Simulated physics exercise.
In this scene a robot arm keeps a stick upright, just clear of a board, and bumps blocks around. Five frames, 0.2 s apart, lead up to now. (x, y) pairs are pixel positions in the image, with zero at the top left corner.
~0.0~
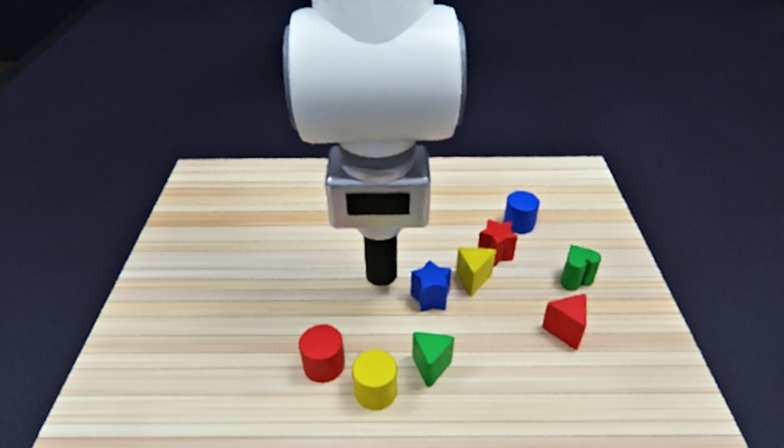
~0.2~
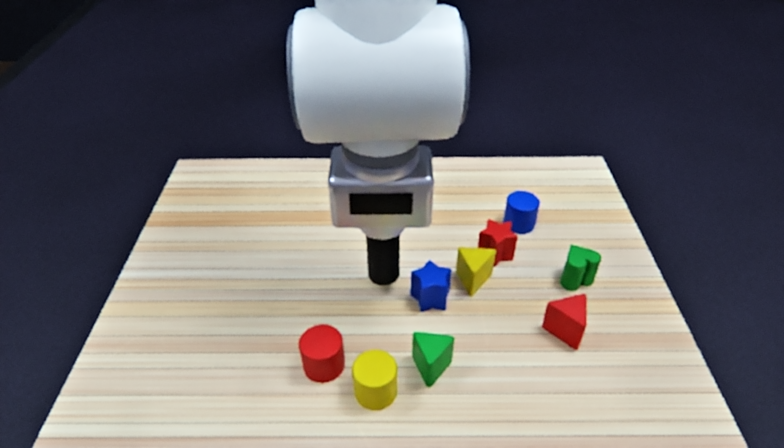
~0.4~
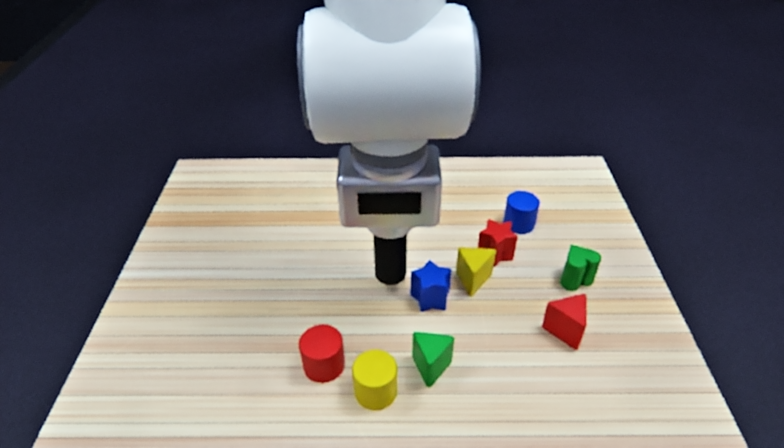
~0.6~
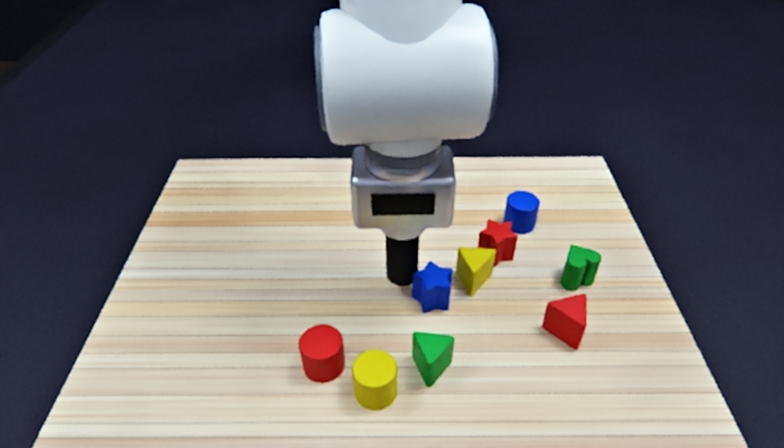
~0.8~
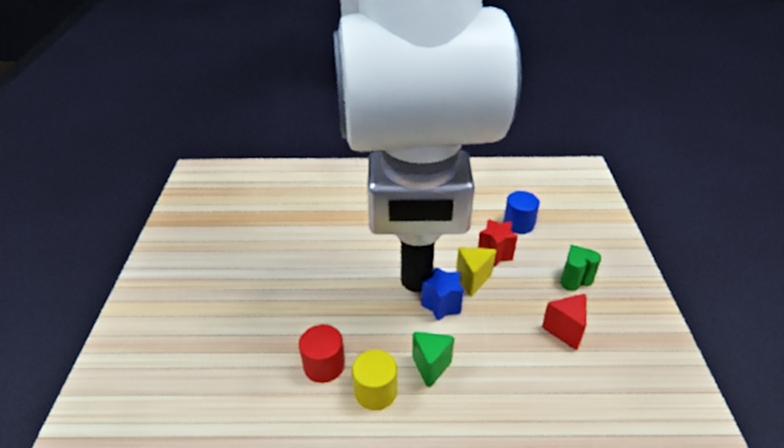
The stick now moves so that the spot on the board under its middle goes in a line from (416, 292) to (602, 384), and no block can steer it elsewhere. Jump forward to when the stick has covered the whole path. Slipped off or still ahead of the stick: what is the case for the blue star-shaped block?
The stick pushes it to the end.
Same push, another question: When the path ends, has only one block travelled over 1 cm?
Yes
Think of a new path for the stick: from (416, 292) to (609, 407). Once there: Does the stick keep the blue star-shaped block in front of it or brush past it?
I expect it to be in front.
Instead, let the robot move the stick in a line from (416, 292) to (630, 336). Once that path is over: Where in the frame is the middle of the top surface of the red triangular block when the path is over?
Its top middle: (634, 335).
The first path, step by step. One third of the way, stick (473, 308); blue star-shaped block (505, 310).
Two thirds of the way, stick (537, 339); blue star-shaped block (574, 342).
At the end, stick (607, 373); blue star-shaped block (650, 377); red triangular block still.
